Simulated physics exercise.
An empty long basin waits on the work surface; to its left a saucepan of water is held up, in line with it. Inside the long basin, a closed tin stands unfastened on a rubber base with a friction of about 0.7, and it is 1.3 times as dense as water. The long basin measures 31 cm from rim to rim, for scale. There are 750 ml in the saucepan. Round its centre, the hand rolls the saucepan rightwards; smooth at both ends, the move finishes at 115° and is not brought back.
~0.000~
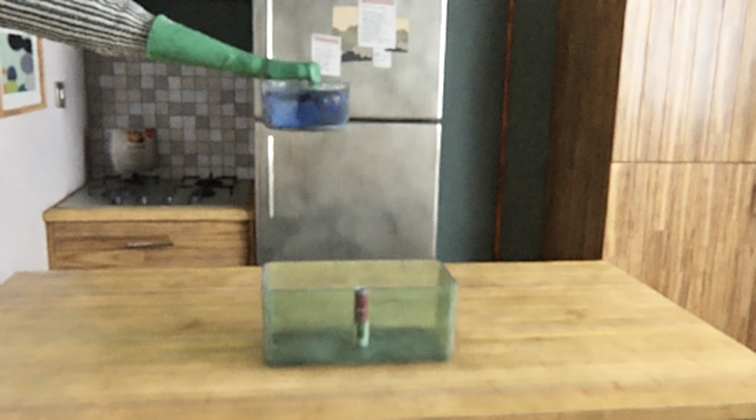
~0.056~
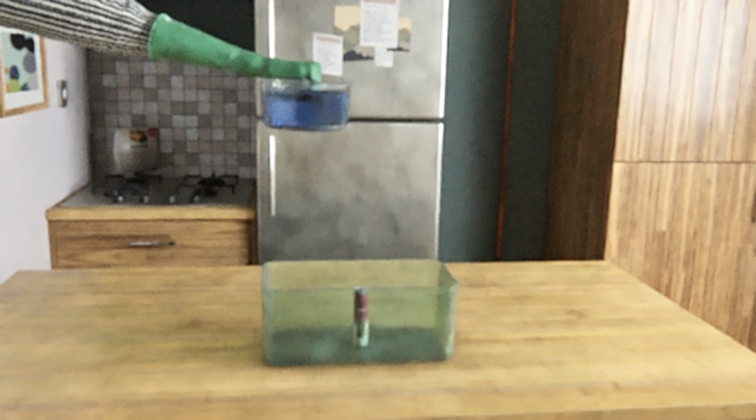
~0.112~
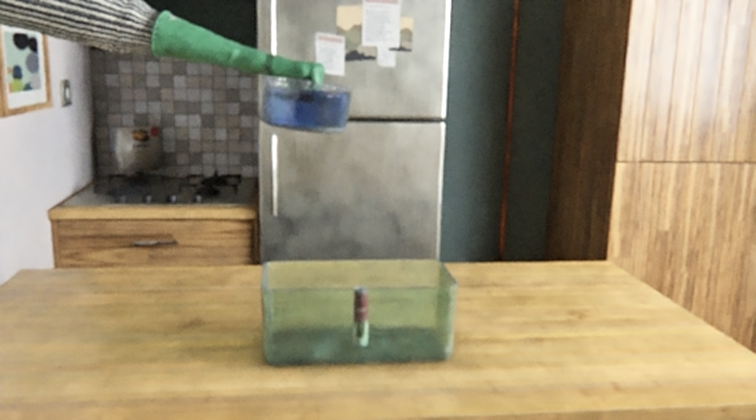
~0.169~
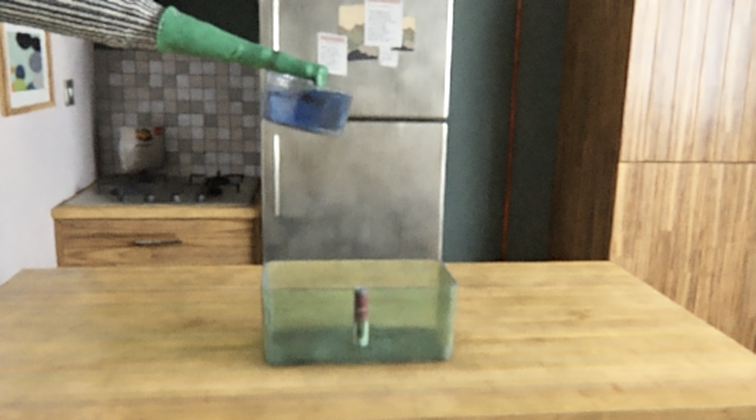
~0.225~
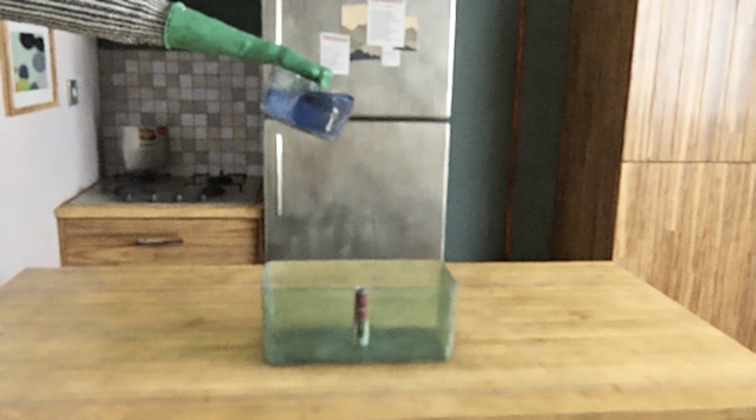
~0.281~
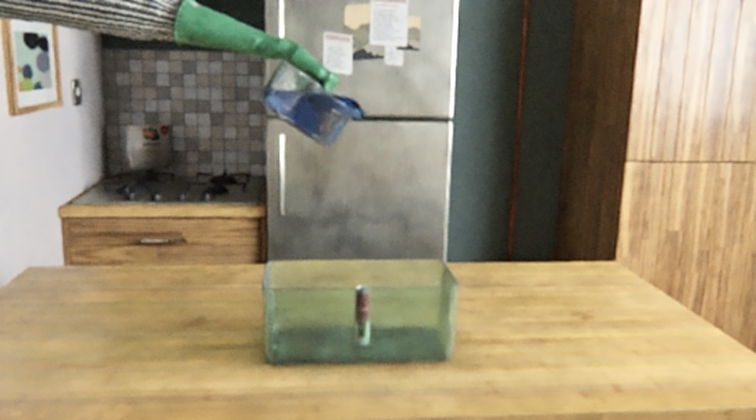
In a kitchen, a green-gloved hand holds a clear pan of blue water above and slightly left of a long glass basin, where a small tin stands upright on a wooden worktop. The hand slowly rolls the pan rightwards, gently at first, then more steeply, until the water reaches its lowered right rim.
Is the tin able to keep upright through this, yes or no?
No, it topples.
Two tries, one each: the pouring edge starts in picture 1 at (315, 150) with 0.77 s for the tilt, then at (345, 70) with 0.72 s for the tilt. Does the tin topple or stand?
Run one: It tumbles. Run two: It tumbles.
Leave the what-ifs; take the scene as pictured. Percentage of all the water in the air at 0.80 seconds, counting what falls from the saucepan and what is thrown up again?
Near 16 percent.
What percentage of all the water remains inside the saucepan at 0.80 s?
I'd estimate some 2 per cent.
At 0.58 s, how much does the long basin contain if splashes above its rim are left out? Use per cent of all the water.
18 %, more or less.
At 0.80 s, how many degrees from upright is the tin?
About 10 degrees from upright.
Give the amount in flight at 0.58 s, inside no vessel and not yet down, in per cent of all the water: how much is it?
It comes to about 64 percent.
By 0.58 s the tilt is 98° and 19 per cent is still to pour; the tin stands where it began.
By 0.80 s the tilt is 115° and 2 per cent is still to pour; the tin leans 11°.
By 1.02 s the tilt is 115° and 0 per cent is still to pour; the tin lies on its side.
By 1.27 s the tilt is 115° and 0 per cent is still to pour; the tin lies on its side.
At rest the tin lies on its side.
